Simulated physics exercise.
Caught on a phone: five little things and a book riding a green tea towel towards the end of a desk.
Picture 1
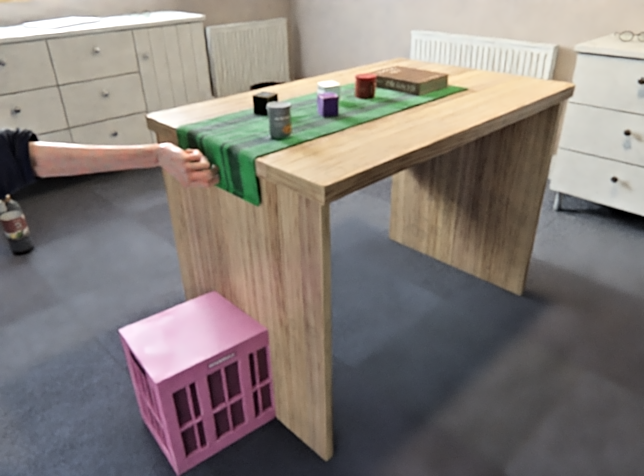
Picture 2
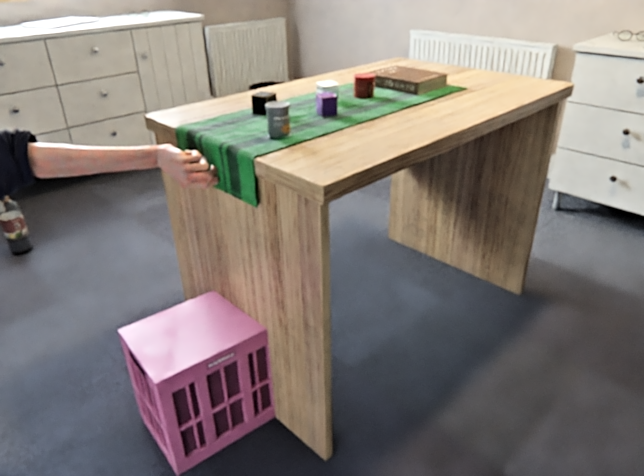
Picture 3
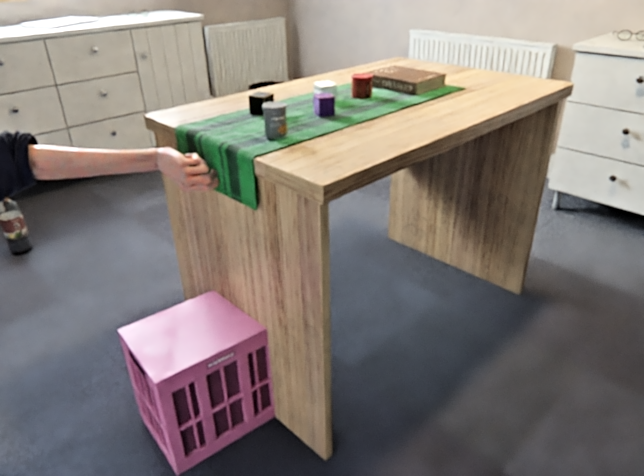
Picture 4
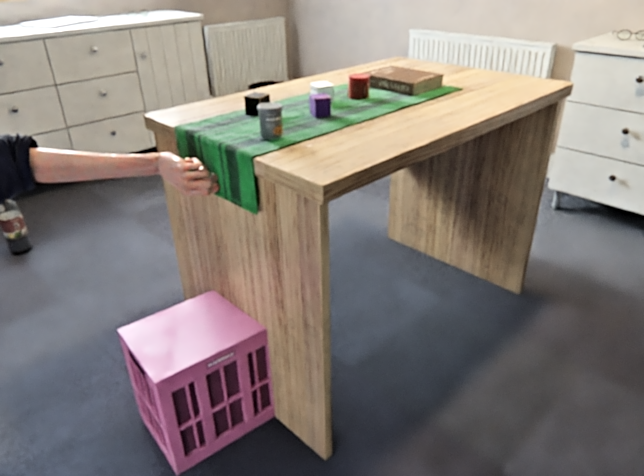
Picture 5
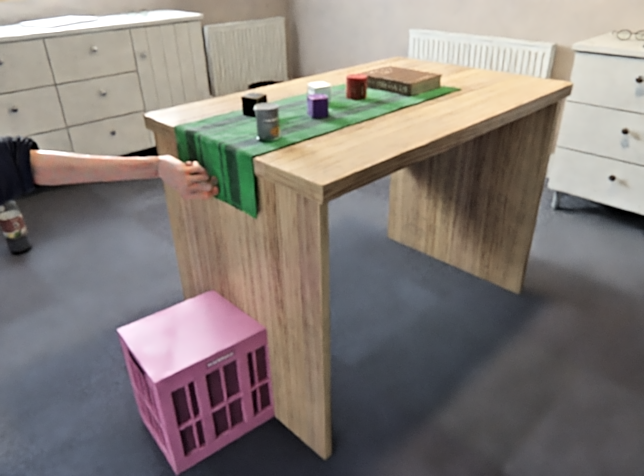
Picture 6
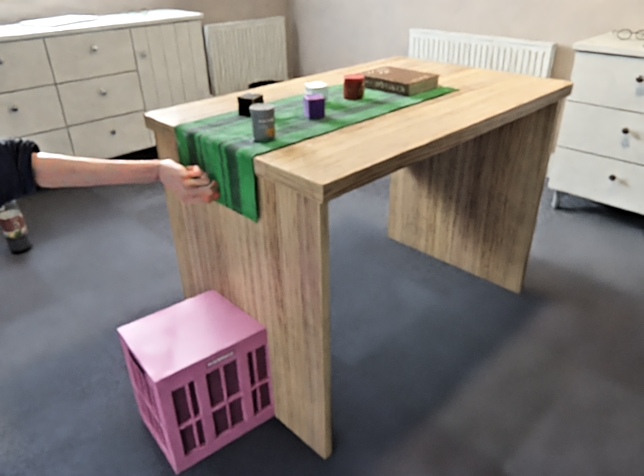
On a wooden desk with a pink crate beside it, a hand at the left tugged the hanging end of a green cloth, and the little pots and book on it slid slightly towards the near end.
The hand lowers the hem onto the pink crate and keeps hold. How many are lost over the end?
The count of fallen things is three.
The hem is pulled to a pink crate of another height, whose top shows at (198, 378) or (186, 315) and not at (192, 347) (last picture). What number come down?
It would be 4 and 2.
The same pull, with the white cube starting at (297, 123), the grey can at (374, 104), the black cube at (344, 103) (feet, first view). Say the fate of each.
The white cube drops off; the grey can holds on; the black cube remains up.
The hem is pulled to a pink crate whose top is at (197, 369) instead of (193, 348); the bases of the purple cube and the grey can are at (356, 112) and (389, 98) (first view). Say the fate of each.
The purple cube tumbles off, the grey can holds on.
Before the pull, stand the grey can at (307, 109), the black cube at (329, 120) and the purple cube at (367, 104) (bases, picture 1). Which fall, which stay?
The grey can goes over, the black cube drops off, the purple cube holds on.
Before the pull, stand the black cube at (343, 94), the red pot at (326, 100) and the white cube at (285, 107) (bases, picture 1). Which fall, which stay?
The black cube survives, the red pot remains up, the white cube drops off.
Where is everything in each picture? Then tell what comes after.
In the first picture, hem (259, 207); grey can (279, 104); black cube (265, 94); purple cube (328, 95); white cube (329, 84); red pot (366, 75); top of the crate (193, 348).
In the second picture, hem (257, 208); grey can (277, 104).
In the third picture, hem (257, 210); black cube (261, 94).
In the fourth picture, hem (258, 215); purple cube (320, 96); top of the crate (192, 348).
In the fifth picture, hem (257, 219); white cube (320, 84).
In the sixth picture, hem (258, 223); grey can (262, 107); black cube (250, 95); purple cube (314, 96); white cube (316, 85); red pot (354, 76).
Early on, hem near (220, 231); all still up.
Midway, hem near (224, 274); grey can and black cube gone.
Near the end, hem on the crate; grey can, black cube and purple cube gone.
Finally, hem on the crate; grey can, black cube and purple cube gone. It carries off three.
